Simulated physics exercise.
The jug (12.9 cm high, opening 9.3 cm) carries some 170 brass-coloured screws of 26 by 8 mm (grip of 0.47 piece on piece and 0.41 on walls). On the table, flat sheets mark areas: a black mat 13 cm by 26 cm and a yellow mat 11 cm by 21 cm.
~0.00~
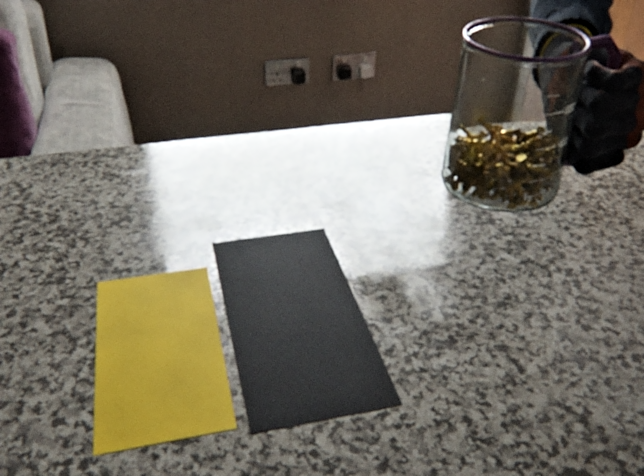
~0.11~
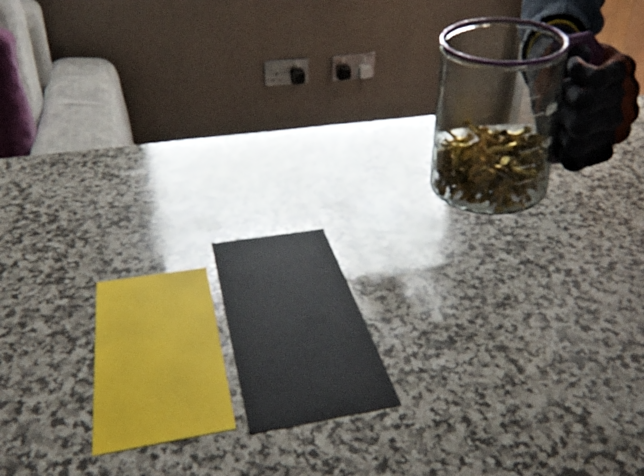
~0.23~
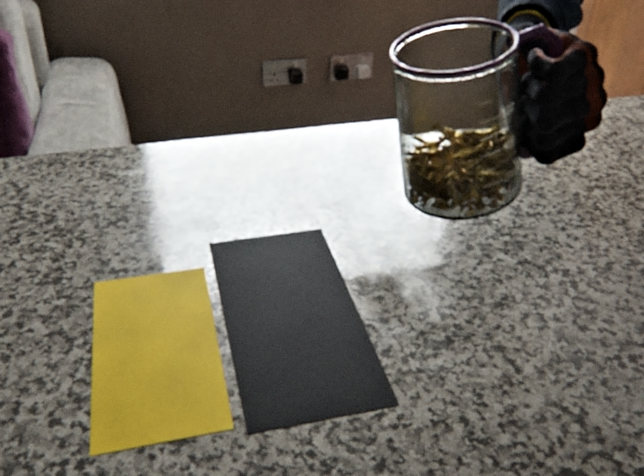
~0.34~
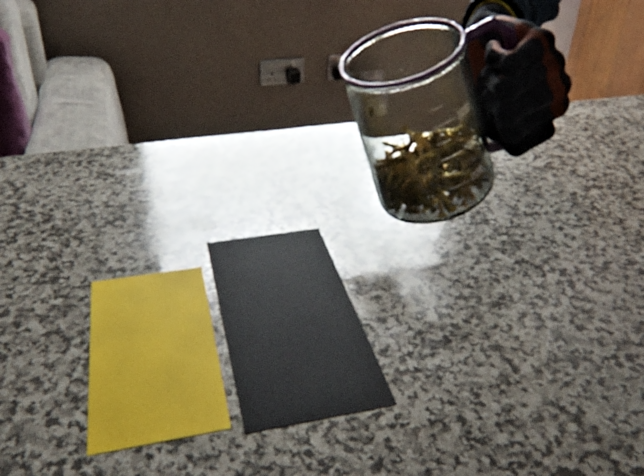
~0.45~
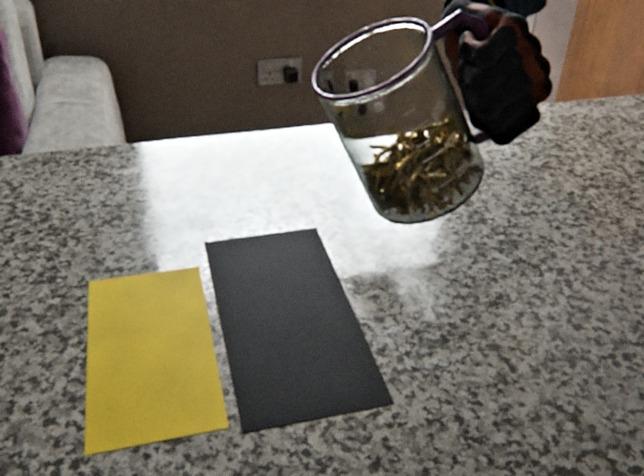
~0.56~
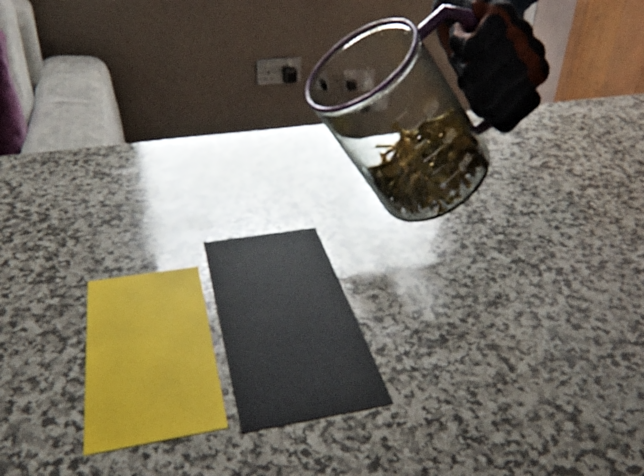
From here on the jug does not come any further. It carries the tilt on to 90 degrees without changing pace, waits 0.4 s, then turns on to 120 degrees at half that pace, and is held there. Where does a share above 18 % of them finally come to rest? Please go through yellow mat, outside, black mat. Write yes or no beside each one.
Yellow mat no, outside no, black mat yes.
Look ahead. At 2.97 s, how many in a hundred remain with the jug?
Close to 50 in a hundred.
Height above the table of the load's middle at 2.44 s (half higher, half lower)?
About 18 cm.
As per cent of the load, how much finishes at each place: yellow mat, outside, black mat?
Final split - yellow mat: 5%, outside: 5%, black mat: 90%.
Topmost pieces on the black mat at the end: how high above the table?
I'd say close to 2.5 cm.
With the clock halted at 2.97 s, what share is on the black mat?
By then it is around 50 per cent.
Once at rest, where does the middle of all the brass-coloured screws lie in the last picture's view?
I'd put the centre roughly at pixel (277, 317).
Then, at 1.29 s, tilt 85 degrees; jug 100 %; middle of all pieces on or above the table near (441, 138).
Then, at 1.89 s, tilt 91 degrees; jug 100 %; middle of all pieces on or above the table near (439, 138).
Then, at 2.44 s, tilt 109 degrees; jug 100 %; middle of all pieces on or above the table near (433, 136).
After 2.97 s, tilt 120 degrees; black mat 50 %, jug 50 %; middle of all pieces on or above the table near (334, 235).
By 4.0 s all is still; black mat 90 %, yellow mat 5 %, outside 5 %, jug 0 %.
